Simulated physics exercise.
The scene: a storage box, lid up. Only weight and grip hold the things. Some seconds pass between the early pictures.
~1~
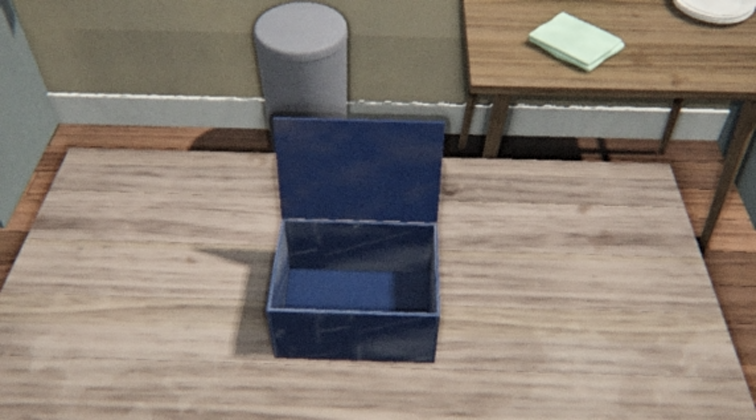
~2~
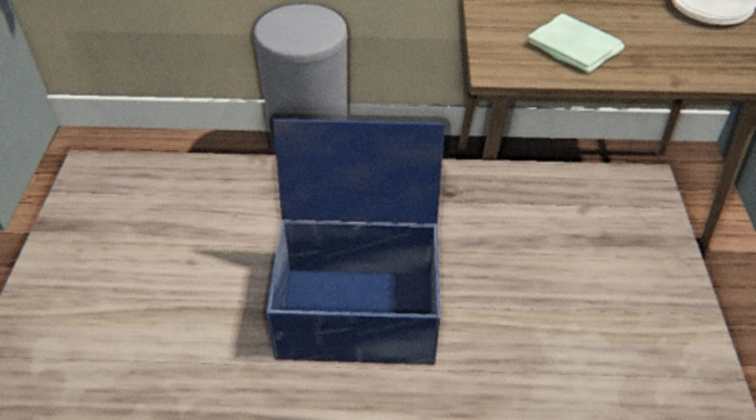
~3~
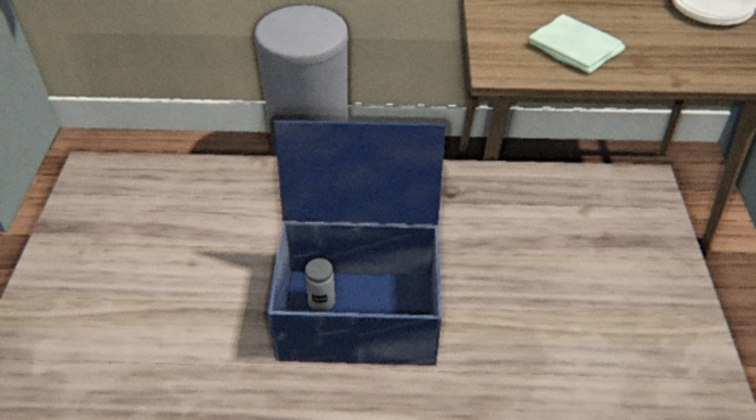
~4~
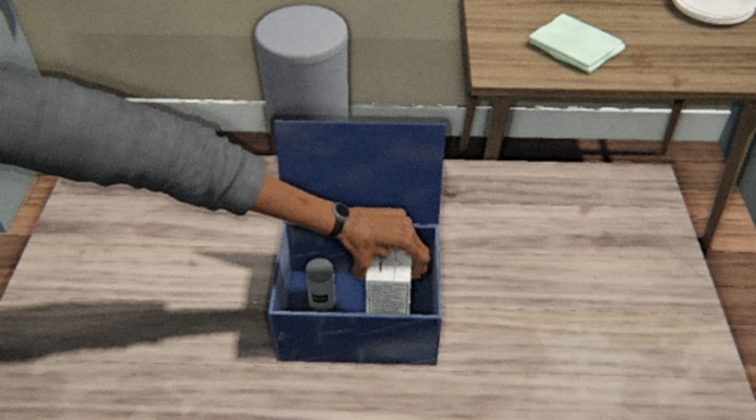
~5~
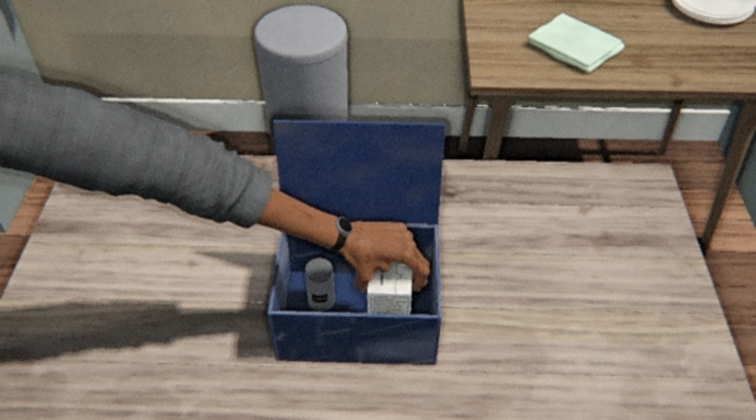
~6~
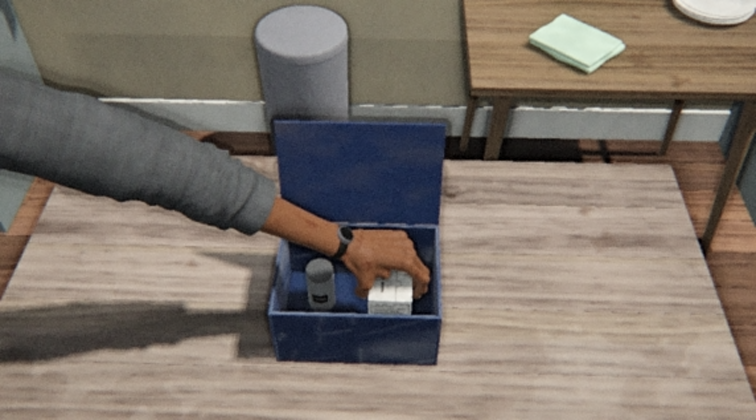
A hand lowers a white carton into a blue box beside a grey shaker.
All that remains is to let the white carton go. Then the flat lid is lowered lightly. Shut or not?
It stays ajar.
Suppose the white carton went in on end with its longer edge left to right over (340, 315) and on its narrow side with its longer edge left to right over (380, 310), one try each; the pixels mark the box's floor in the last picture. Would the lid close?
In the first case it sits on the rim; in the second case it shuts flat.
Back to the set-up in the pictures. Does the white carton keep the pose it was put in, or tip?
It keeps its pose.
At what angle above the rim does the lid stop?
About 8°.
Then, 1.30 s after the last picture, lid 84° above the rim.
Then, 1.70 s after the last picture, lid 47° above the rim.
Then, 1.90 s after the last picture, lid 16° above the rim.
At rest, lid 7° above the rim; both in place. Seen from the same camera at the end, white carton near (390, 310).
